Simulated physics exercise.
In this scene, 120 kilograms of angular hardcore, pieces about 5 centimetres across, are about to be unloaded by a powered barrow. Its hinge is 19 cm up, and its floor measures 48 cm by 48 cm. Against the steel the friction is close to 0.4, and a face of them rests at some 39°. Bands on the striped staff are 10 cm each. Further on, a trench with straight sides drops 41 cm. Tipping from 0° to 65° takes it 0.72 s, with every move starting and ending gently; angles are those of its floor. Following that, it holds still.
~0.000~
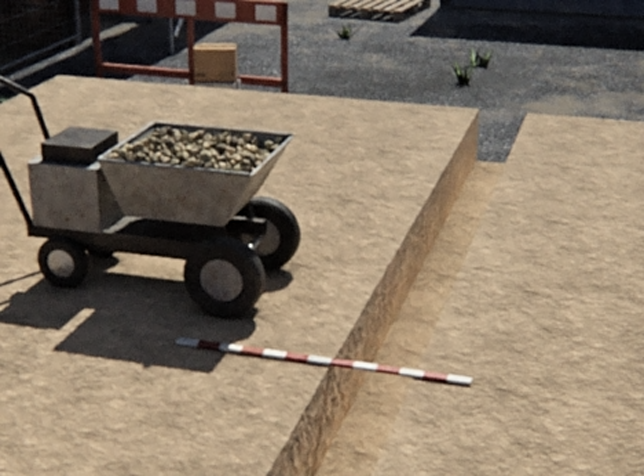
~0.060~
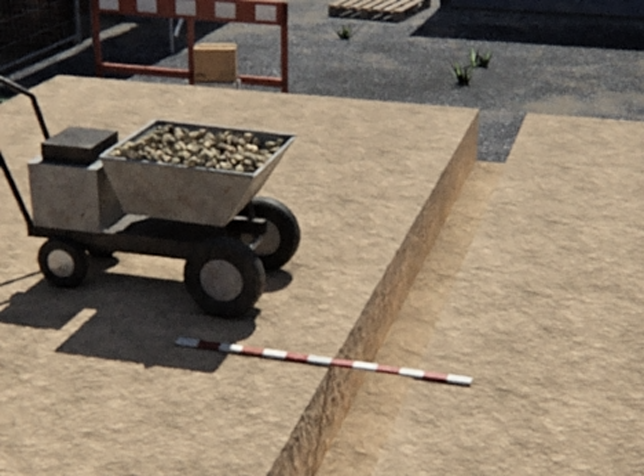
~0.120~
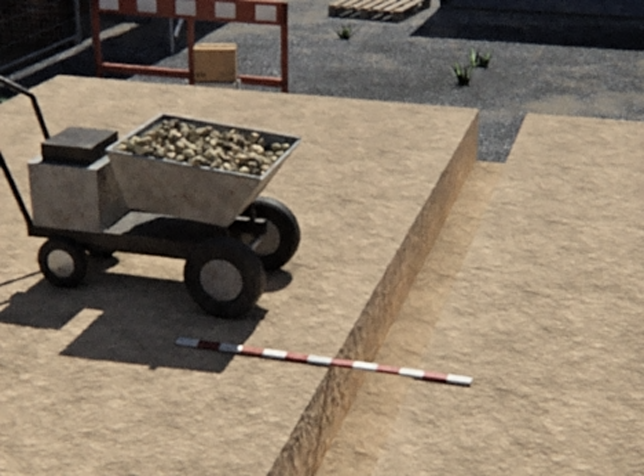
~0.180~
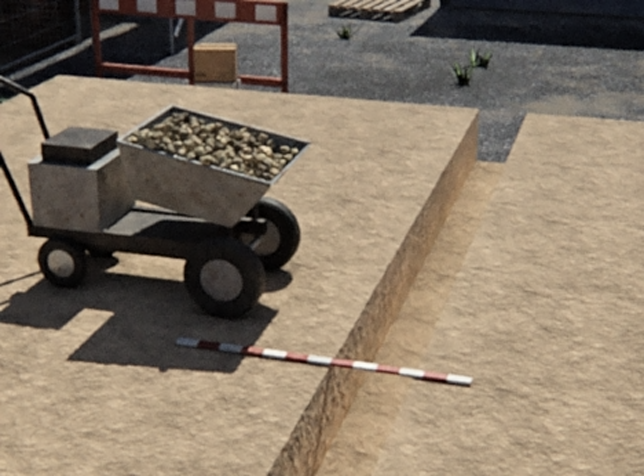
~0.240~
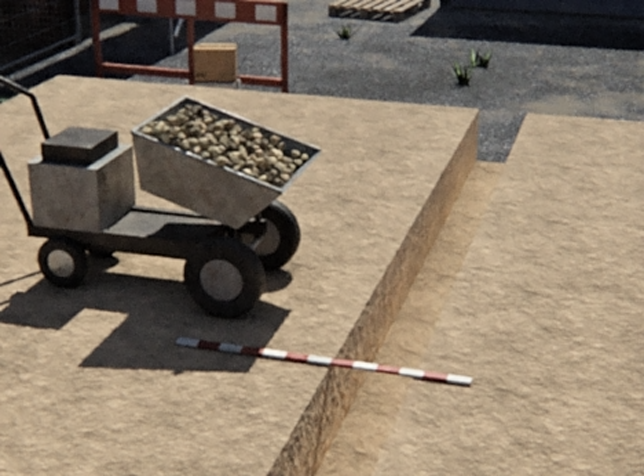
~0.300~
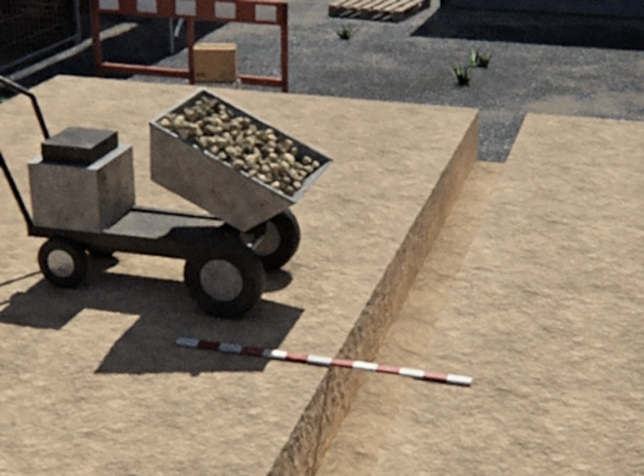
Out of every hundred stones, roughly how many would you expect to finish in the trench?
Close to 49 in every hundred.
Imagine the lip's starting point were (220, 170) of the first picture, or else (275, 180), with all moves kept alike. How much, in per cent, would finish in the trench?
40 % and 35 %.
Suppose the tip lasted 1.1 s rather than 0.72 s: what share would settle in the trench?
Roughly 40 per cent would.
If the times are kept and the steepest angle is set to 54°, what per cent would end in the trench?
It would be near 30 per cent.
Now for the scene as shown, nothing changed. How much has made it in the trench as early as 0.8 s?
Roughly 20% by that time.
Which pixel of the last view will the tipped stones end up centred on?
Around (407, 380).
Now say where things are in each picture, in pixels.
In the first picture, the tray is at 0°, its lip at (251, 175); the top of the load is at (190, 144).
In the second picture, the tray is at 1°, its lip at (253, 176); the top of the load is at (179, 139); the stones move at 0.3 m/s on average.
In the third picture, lip at (260, 179), floor tilted 5°, highest stones at (175, 132); the stones move at 0.6 m/s on average.
In the fourth picture, lip at (270, 185), floor tilted 10°, highest stones at (182, 124); the stones move at 0.9 m/s on average.
In the fifth picture, lip at (282, 193), floor tilted 17°, highest stones at (186, 115); the stones move at 1.0 m/s on average.
In the sixth picture, lip at (295, 203), floor tilted 24°, highest stones at (202, 108); the stones move at 1.1 m/s on average.
After 0.5 s the floor is at 55°; 100 % in the tray; the foremost stones are at (329, 231).
After 0.8 s the floor is at 65°; 80 % in the tray, 2 % short of the trench, 18 % in the trench; the foremost stones are at (414, 360).
After 1.2 s the floor is at 65°; 56 % in the tray, 1 % short of the trench, 40 % in the trench, 3 % past the trench; the foremost stones are at (511, 316).
After 3.1 s the floor is at 65°; 47 % in the tray, 49 % in the trench, 3 % past the trench; the foremost stones are at (547, 313).
